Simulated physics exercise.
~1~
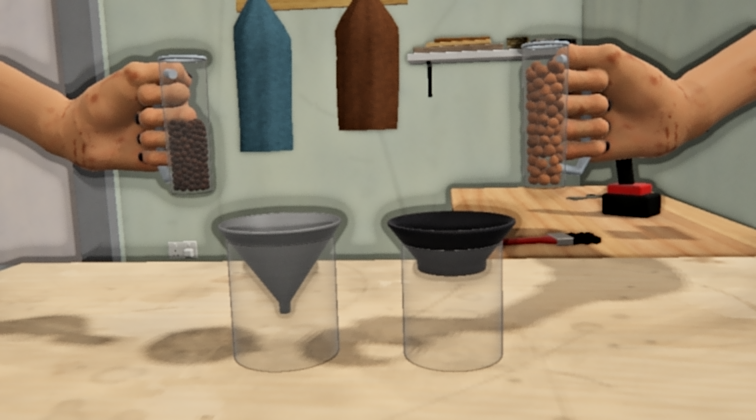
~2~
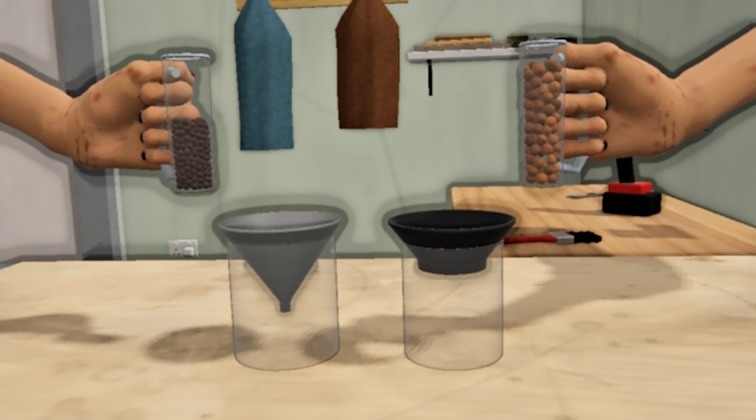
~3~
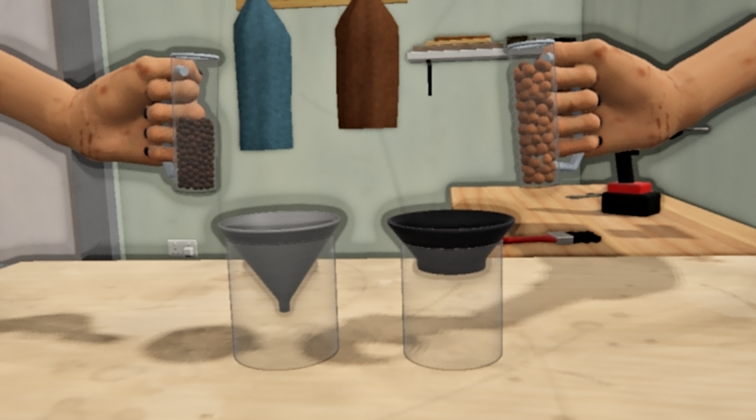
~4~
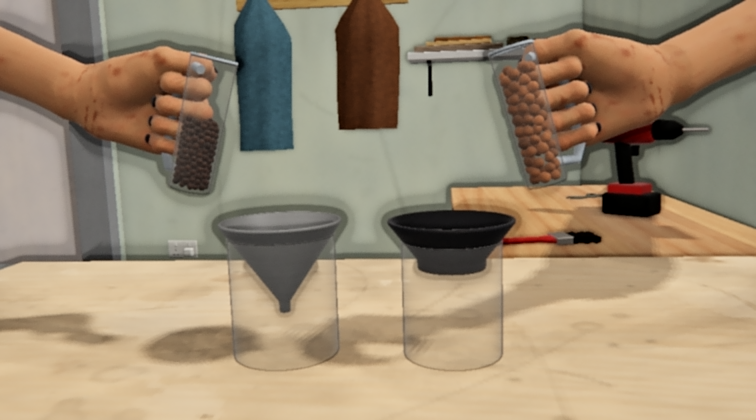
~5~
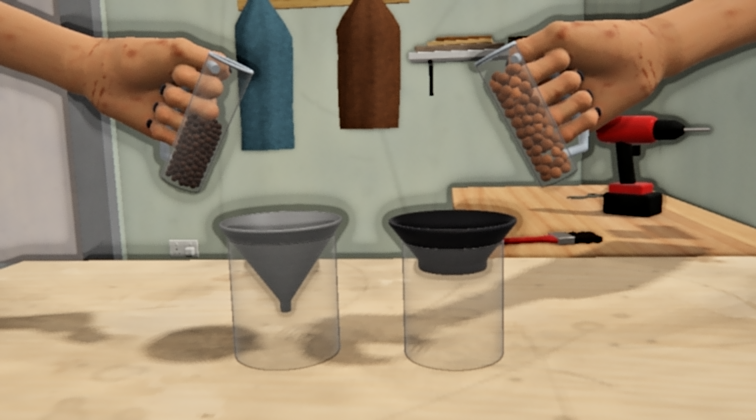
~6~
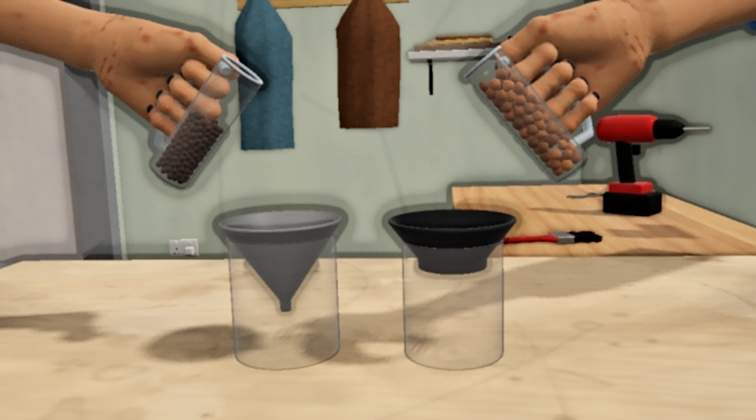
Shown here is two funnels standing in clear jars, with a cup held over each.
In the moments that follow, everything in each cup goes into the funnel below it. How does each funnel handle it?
Left: Stuck fast; right: Free-flowing.
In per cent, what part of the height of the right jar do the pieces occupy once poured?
20 per cent, give or take.
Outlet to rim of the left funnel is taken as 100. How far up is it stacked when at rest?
It sits at around 65 per cent.
Then, 0.29 s past the last view, left, all still in the cup; right, all still in the cup.
Then, 0.66 s past the last view, left, all still in the cup; right, all still in the cup.
Then, 1.05 s past the last view, left, most still in the cup, a small part in or over the funnel; right, most still in the cup, a small part in or over the funnel, a stray few down in the jar.
Finally, left, nearly all stuck in the funnel, a stray few down in the jar; right, all down in the jar.
